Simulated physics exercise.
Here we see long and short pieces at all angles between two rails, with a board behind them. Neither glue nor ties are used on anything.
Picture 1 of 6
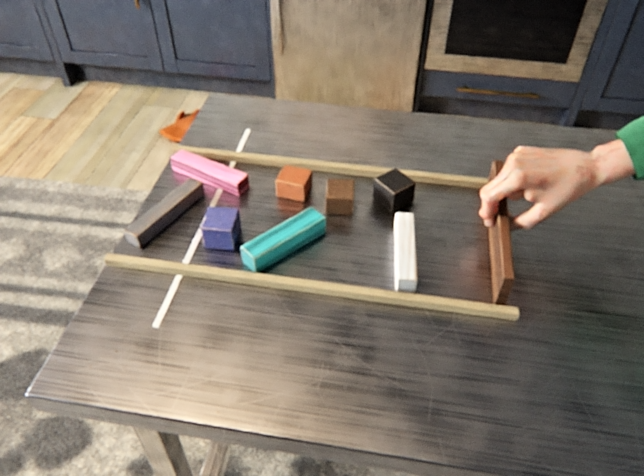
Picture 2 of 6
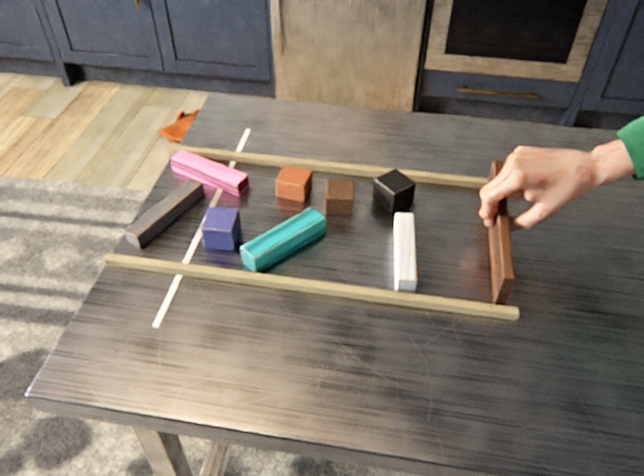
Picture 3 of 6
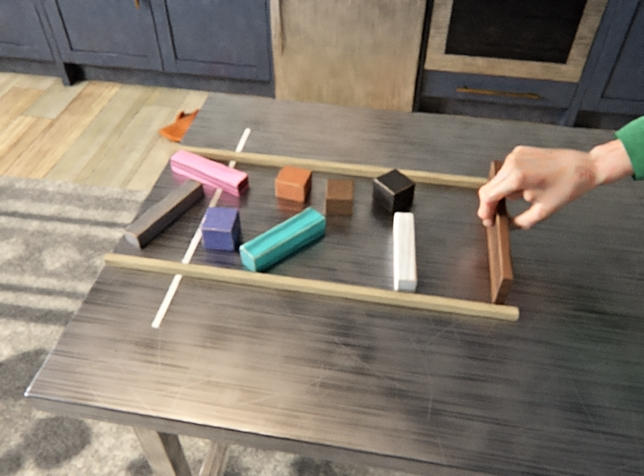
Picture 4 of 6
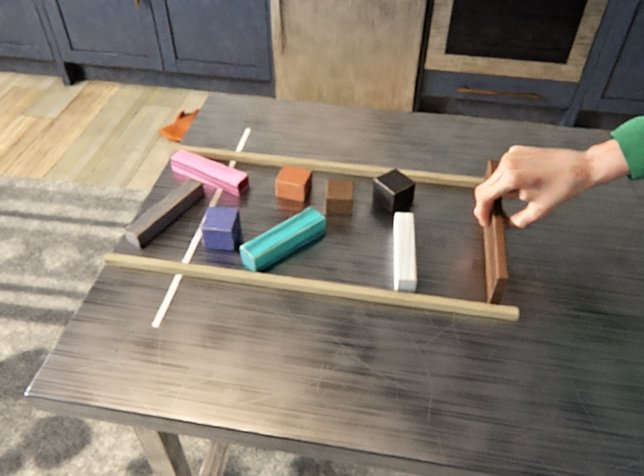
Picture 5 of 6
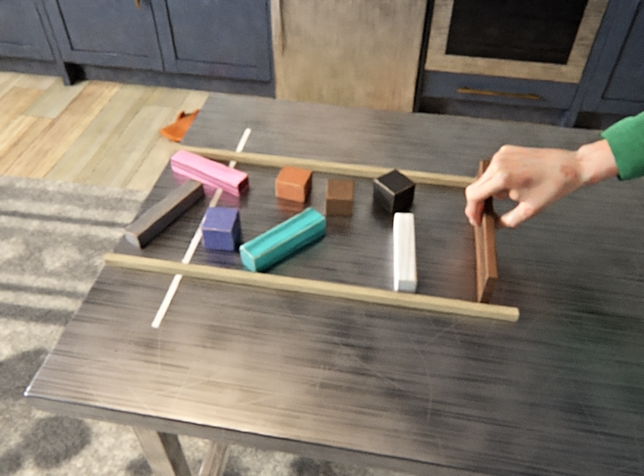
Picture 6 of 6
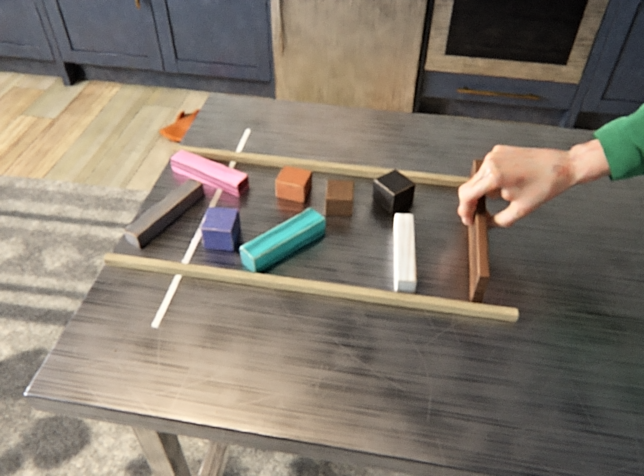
In a kitchen with dark blue cabinets, a dark table is seen from above at an angle by a still camera. Between two pale wooden rails lie pink, grey, blue and turquoise pieces at left, orange and brown blocks mid-table, and black and white pieces further right. A green-sleeved hand holds a reddish-brown board at the right, first nearly still, then slides it slightly left, touching no pieces.
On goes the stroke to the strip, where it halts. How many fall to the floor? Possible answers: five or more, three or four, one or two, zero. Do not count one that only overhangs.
One or two of them.
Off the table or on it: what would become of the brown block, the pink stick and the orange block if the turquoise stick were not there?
Note: Brown block is on by the end; pink stick is off by the end; orange block is on by the end.
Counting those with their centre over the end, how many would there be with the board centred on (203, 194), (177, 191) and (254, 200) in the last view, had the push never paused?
Result per place: 2; 4; 0.
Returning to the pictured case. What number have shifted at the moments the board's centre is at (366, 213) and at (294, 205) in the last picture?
First position 3; second position 6.
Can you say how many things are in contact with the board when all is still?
3 are in contact with it.
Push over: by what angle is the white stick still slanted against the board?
Close to 0°.
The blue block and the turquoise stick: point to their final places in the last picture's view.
The blue block at (144, 219), the turquoise stick at (169, 226).
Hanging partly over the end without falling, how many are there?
Answer: 1.
Soon after, none off yet; grey bar at rest near (167, 211); pink stick at rest near (210, 172); blue block at rest near (221, 228).
Then, none off yet; grey bar at rest near (167, 211); pink stick moving near (202, 172); blue block at rest near (221, 228).
At rest, the number that fall off is one or two; fallen, grey bar.
